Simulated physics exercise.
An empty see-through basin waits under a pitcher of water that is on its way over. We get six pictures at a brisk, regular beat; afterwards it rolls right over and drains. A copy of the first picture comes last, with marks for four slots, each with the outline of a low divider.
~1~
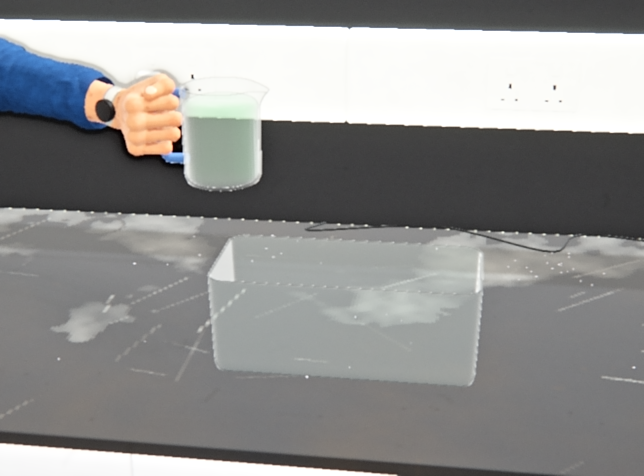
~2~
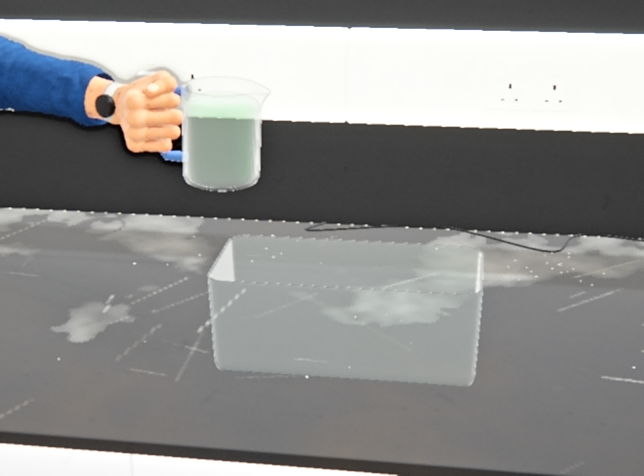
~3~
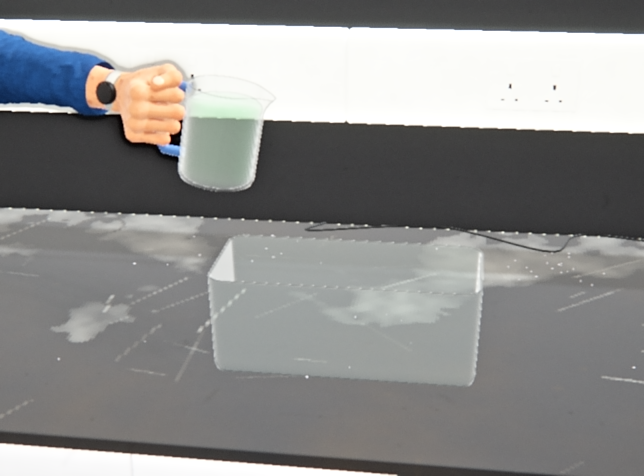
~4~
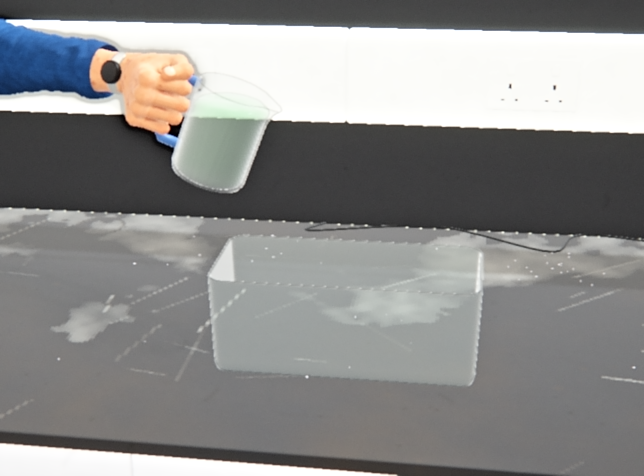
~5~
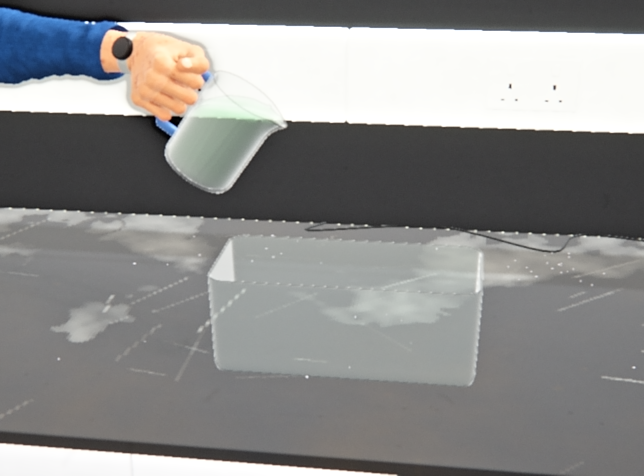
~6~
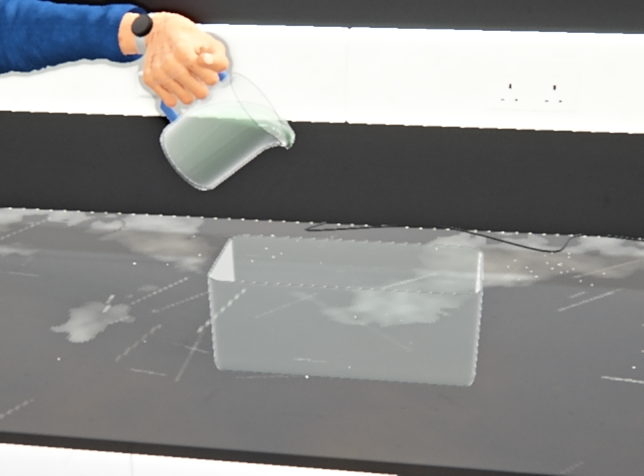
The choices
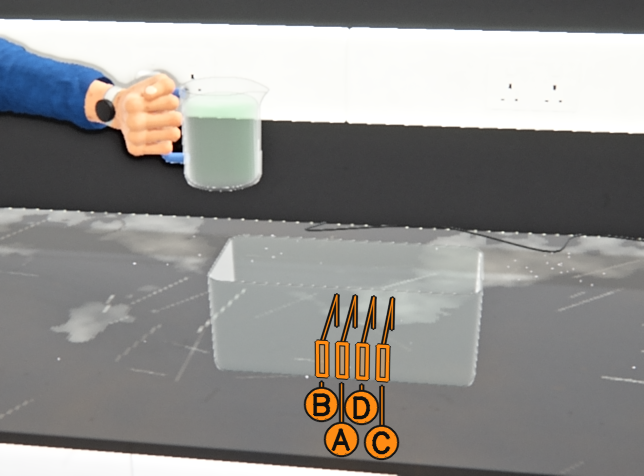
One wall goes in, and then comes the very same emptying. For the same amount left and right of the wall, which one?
It is B.
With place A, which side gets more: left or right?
More ends on the left.
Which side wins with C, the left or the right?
More ends on the left.
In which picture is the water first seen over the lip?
Picture 6.
On the marked copy, A at (341, 383); B at (321, 382); C at (381, 386); D at (361, 385).
Choosing A, about 83 % ends left of the wall and 10 % right of it; 6 % is lost outside.
Choosing B, about 58 % ends left of the wall and 39 % right of it; 3 % is lost outside.
Choosing C, about 87 % ends left of the wall and 10 % right of it; 3 % is lost outside.
Choosing D, about 90 % ends left of the wall and 7 % right of it; 3 % is lost outside.
